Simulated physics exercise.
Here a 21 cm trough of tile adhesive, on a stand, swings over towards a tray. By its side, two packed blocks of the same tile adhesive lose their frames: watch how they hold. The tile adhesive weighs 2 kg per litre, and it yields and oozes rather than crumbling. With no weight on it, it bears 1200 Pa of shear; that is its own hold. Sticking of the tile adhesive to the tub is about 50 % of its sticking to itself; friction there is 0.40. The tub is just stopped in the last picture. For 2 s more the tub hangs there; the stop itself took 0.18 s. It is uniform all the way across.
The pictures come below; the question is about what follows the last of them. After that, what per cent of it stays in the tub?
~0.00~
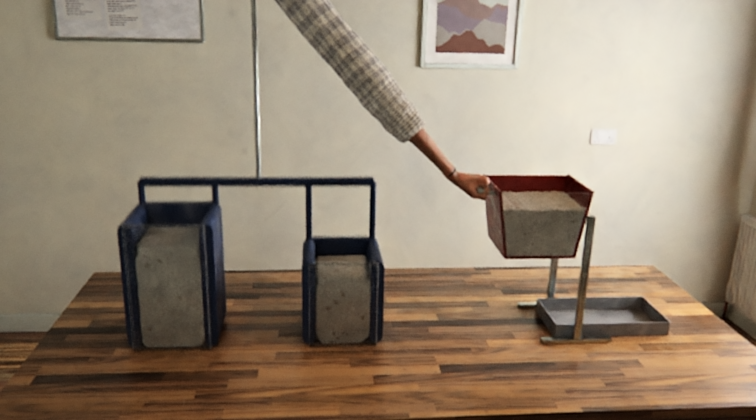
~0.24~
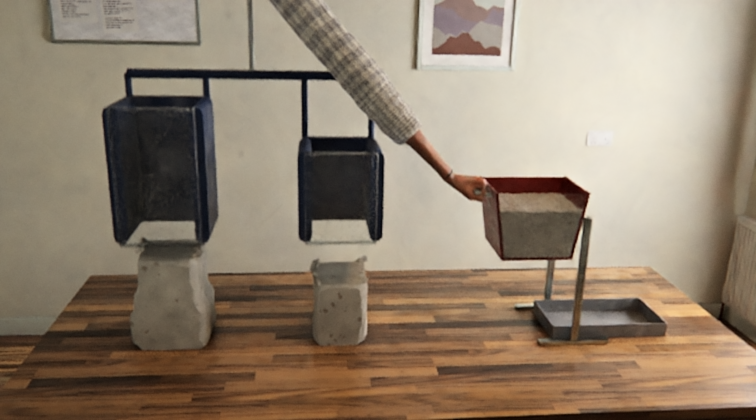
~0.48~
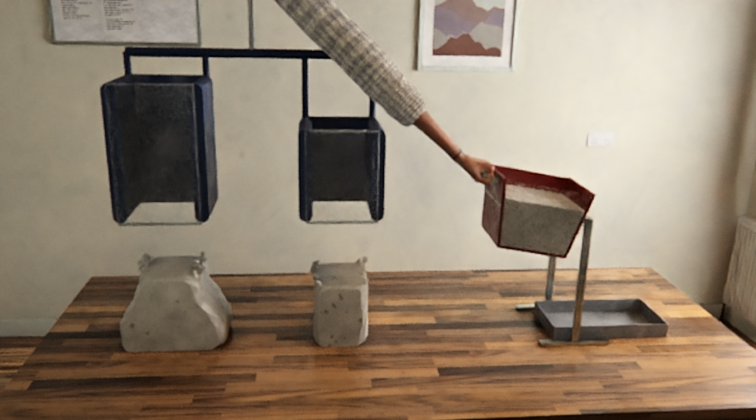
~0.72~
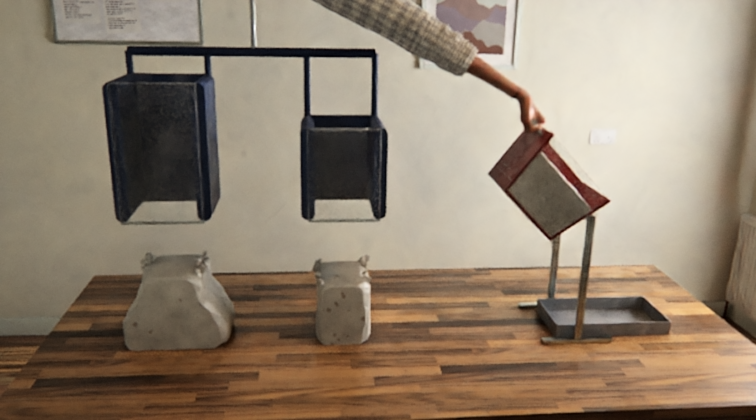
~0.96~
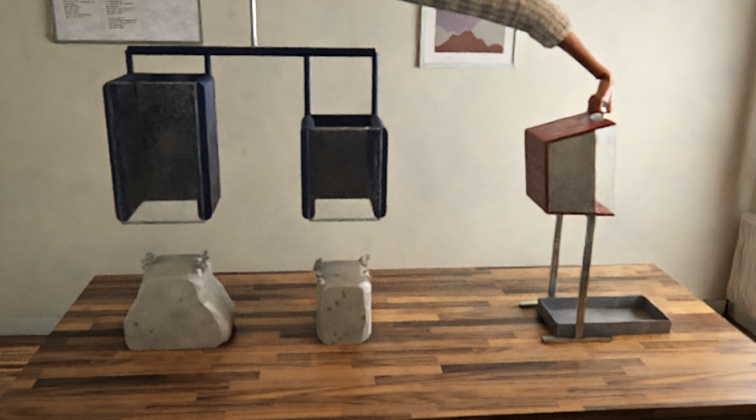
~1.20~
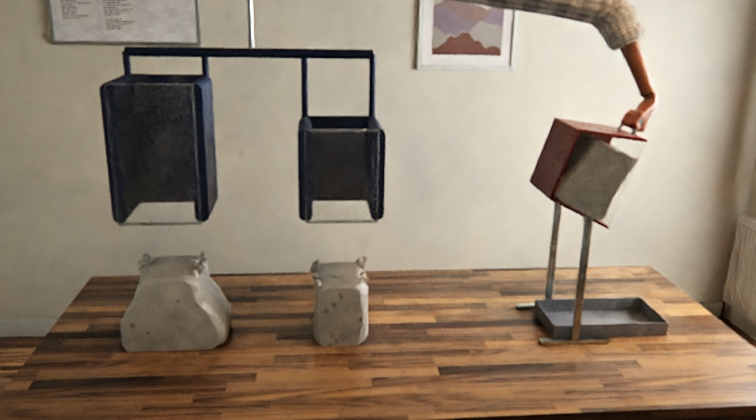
Some 0 percent stays in the tub.
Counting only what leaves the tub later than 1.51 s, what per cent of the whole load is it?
About 0 per cent.
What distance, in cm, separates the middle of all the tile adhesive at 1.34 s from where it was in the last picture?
Shift: Some 10 cm.
After 1.34 s, the tub is at 107 degrees and holds 58 %.
After 1.51 s, the tub is at 107 degrees and holds 0 %.
After 1.68 s, the tub is at 107 degrees and holds 0 %.
After 1.85 s, the tub is at 107 degrees and holds 0 %.
After 3.20 s, the tub is at 107 degrees and holds 0 %.
